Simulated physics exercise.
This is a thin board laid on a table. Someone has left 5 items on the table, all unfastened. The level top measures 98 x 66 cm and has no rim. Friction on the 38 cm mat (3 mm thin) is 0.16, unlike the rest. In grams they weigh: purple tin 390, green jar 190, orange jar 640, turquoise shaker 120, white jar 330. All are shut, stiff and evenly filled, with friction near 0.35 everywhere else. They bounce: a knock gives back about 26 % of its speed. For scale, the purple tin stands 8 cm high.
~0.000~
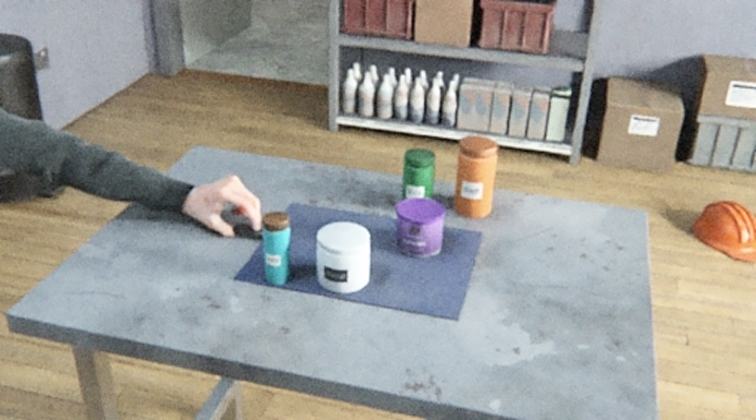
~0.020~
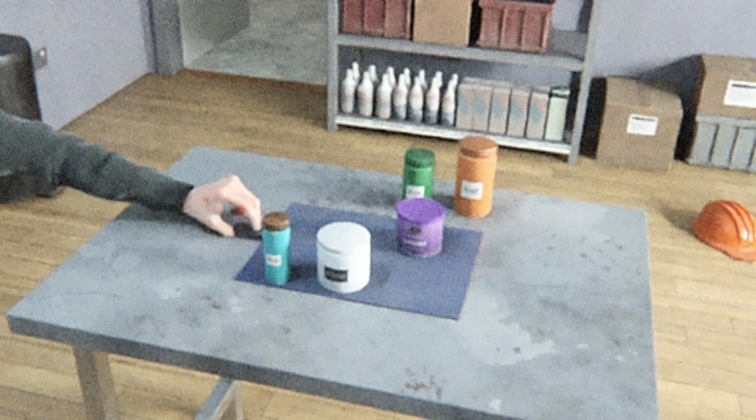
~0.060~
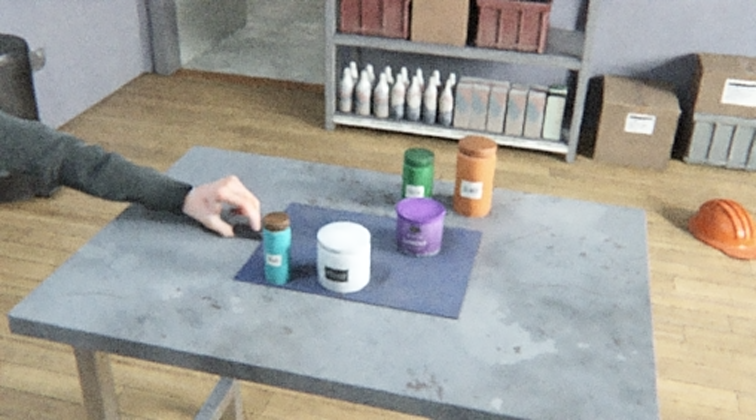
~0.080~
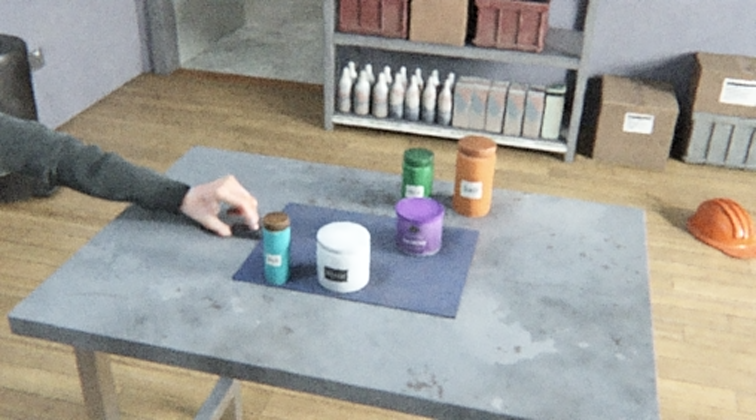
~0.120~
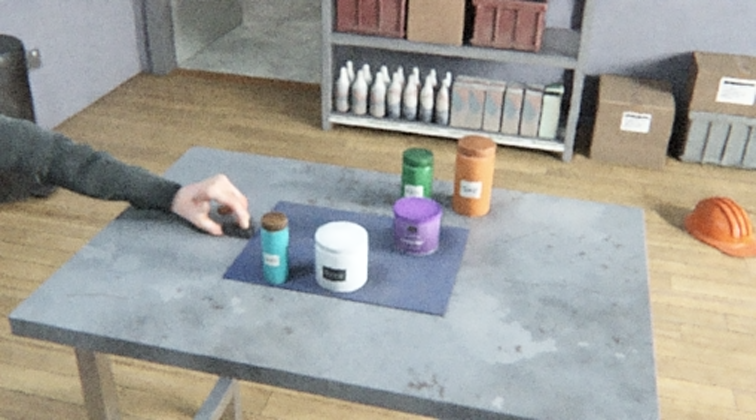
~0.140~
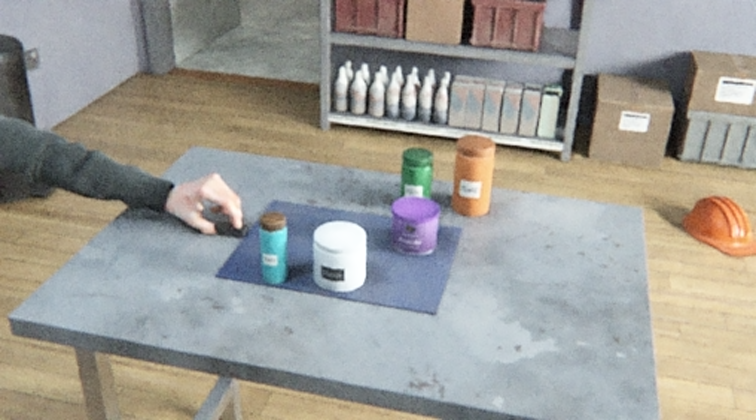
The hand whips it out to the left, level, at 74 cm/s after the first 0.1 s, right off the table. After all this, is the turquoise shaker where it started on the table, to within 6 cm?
The turquoise shaker ends elsewhere.
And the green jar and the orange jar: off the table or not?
The green jar ends on the table; the orange jar is still on the table.
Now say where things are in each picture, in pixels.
The first picture shows mat out by 0 cm; turquoise shaker (277, 248); purple tin (420, 227).
The second picture shows mat out by 0 cm; orange jar (475, 177); white jar (343, 257).
The third picture shows mat out by 0 cm; purple tin (419, 227); green jar (418, 181).
The fourth picture shows mat out by 1 cm; orange jar (474, 176); white jar (343, 257).
The fifth picture shows mat out by 2 cm; purple tin (416, 226); green jar (417, 181).
The sixth picture shows mat out by 4 cm; turquoise shaker (274, 248); orange jar (473, 176).
After 0.44 s, mat out by 26 cm; turquoise shaker slid 13 cm near (208, 237); purple tin slid 16 cm; white jar slid 13 cm.
After 0.74 s, mat out by 48 cm; turquoise shaker slid 34 cm near (91, 218); purple tin slid 38 cm; white jar slid 34 cm.
After 1.04 s, mat out by 70 cm; purple tin, turquoise shaker and white jar now off the table.
After 1.24 s, mat out by 84 cm.
At rest (2.0 s), off the table, purple tin, turquoise shaker and white jar; the other 2 in place, give or take 6 cm.
